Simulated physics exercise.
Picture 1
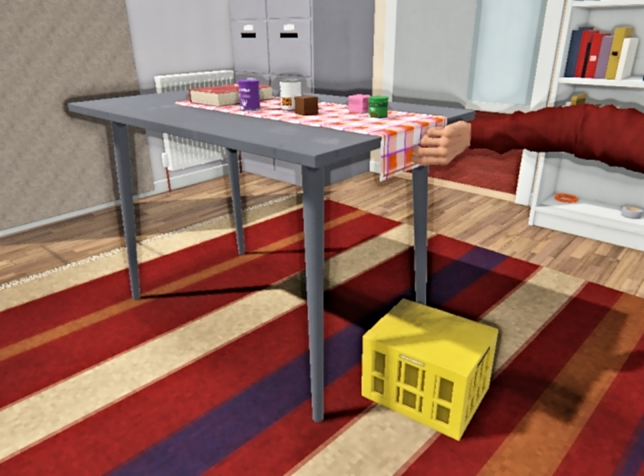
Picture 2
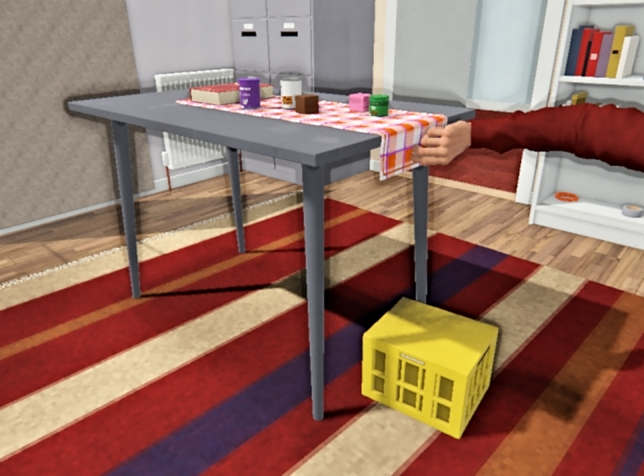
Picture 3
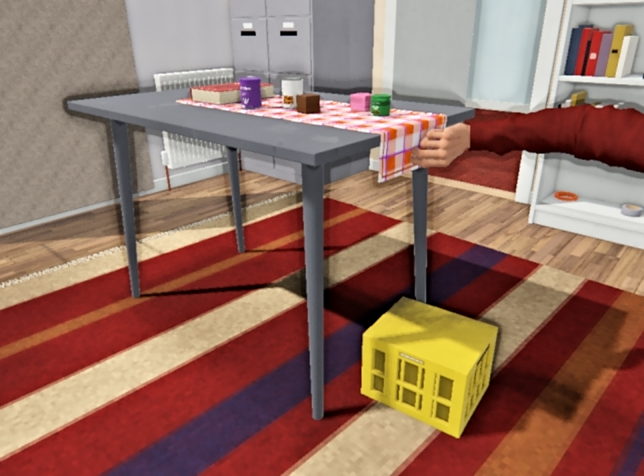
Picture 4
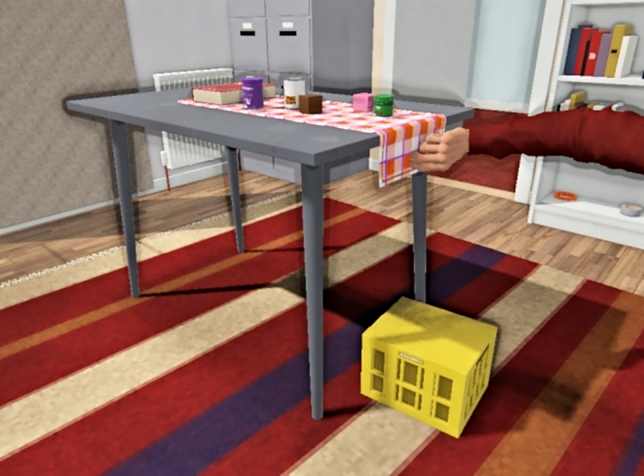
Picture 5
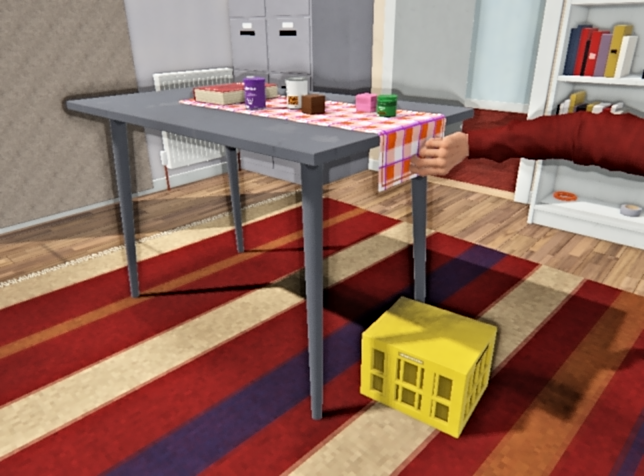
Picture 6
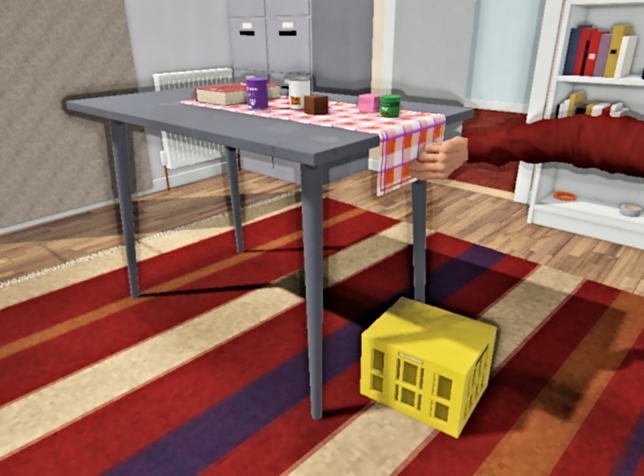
A hand at the end of a red-sleeved arm grips the end of a checked orange cloth on a grey table, seen from a fixed view in a room with a striped rug. On the cloth stand a book, purple and white containers, brown and pink cubes and a green pot, with a yellow crate below. The hand draws the cloth slightly rightward and down, carrying the things slowly along.
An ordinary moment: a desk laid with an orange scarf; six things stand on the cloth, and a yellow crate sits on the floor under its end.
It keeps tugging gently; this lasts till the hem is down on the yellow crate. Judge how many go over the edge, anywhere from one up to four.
My guess is it ends up with four missing from the top.
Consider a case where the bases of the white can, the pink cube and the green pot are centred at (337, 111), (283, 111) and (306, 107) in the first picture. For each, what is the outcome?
Outcome: White can is gone; pink cube is gone; green pot is gone.
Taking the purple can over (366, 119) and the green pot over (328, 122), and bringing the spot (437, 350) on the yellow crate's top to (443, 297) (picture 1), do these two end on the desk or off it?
Outcome: Purple can is gone; green pot is gone.
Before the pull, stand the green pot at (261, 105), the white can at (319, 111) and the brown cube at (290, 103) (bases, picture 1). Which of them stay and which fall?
Here's how it goes: The green pot remains in place, the white can leaves the top and the brown cube remains in place.
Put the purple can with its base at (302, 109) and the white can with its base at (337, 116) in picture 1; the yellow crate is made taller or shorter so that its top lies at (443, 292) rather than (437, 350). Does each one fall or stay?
Purple can stays, white can is gone.
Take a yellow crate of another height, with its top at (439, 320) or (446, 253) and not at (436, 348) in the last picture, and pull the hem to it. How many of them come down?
3 and 1.
Soon after, hem near (410, 223); green pot gone.
After that, hem near (408, 282); green pot, pink cube and brown cube gone.
And then, hem on the crate; green pot, pink cube, brown cube and white can gone.
In the end, hem on the crate; green pot, pink cube, brown cube and white can gone. It carries off four.
